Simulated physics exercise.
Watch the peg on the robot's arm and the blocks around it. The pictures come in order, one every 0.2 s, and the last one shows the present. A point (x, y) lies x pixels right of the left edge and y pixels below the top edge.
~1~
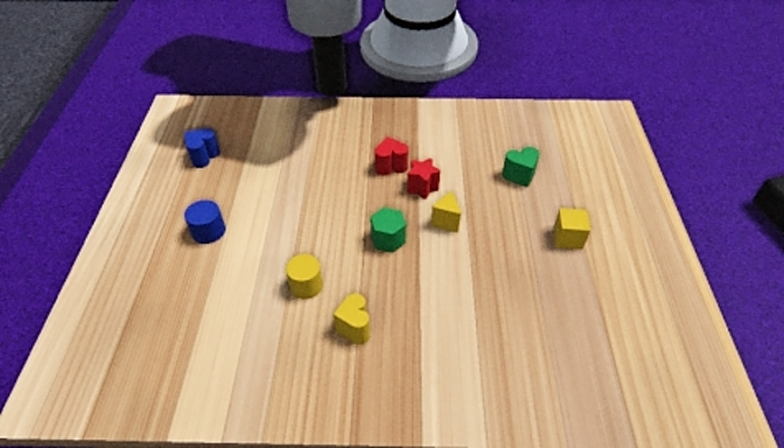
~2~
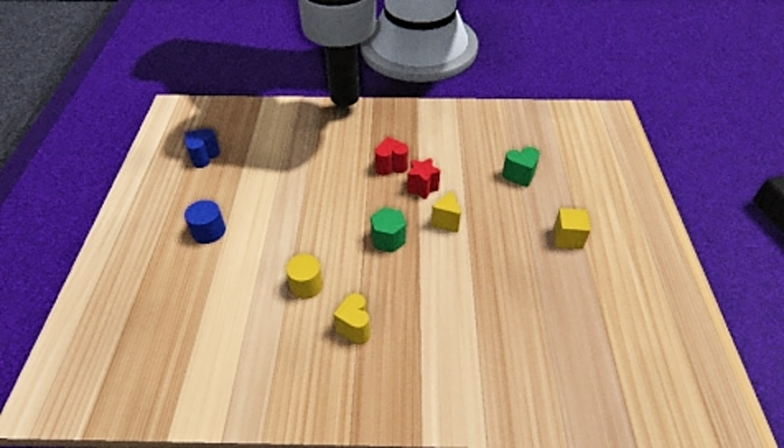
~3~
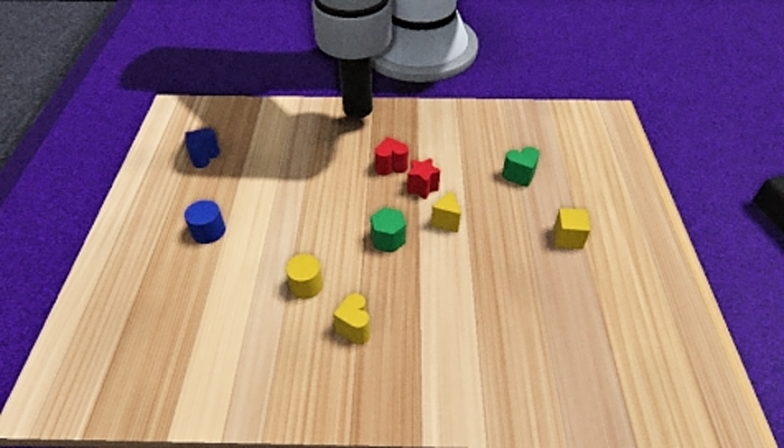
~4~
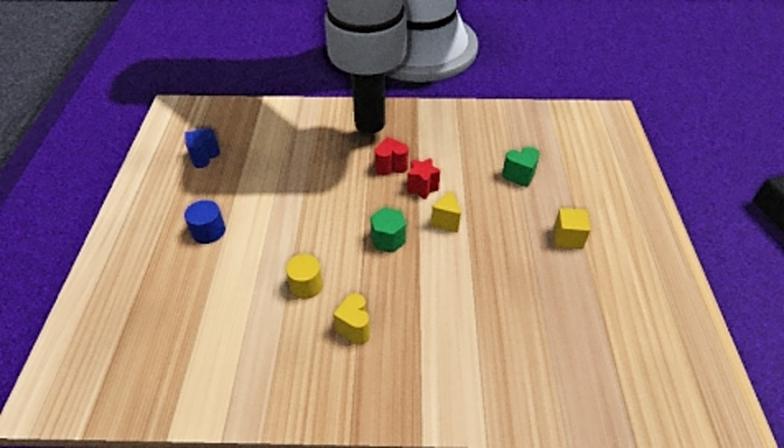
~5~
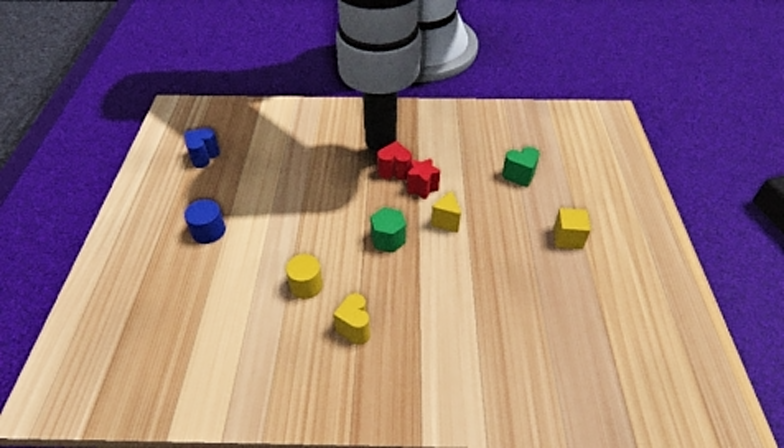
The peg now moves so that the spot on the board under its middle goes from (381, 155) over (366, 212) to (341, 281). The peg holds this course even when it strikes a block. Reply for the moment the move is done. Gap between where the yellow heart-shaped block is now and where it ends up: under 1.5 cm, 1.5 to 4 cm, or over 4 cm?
Travels under 1.5 cm.
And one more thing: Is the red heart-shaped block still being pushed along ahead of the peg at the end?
Final answer: No.
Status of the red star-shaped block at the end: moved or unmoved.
It moves.
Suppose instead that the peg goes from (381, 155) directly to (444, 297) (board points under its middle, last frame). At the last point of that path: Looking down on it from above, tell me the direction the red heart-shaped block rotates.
The sense of turning is anti-clockwise.
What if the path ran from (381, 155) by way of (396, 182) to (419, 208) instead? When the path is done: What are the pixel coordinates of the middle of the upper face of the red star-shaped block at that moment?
I'd expect the centre of its top face to be at (456, 189).
On the path given first. One third of the way, peg (372, 181); red heart-shaped block (403, 168), turned 40° anticlockwise; red star-shaped block (433, 173).
Two thirds of the way, peg (358, 223); green six-sided block (390, 224), turned 20° anticlockwise; red heart-shaped block (403, 168), turned 40° anticlockwise; red star-shaped block (433, 173).
At the end, peg (340, 270); yellow heart-shaped block not moved; green six-sided block (391, 225), turned 30° anticlockwise; red heart-shaped block (403, 168), turned 40° anticlockwise; red star-shaped block (433, 173).
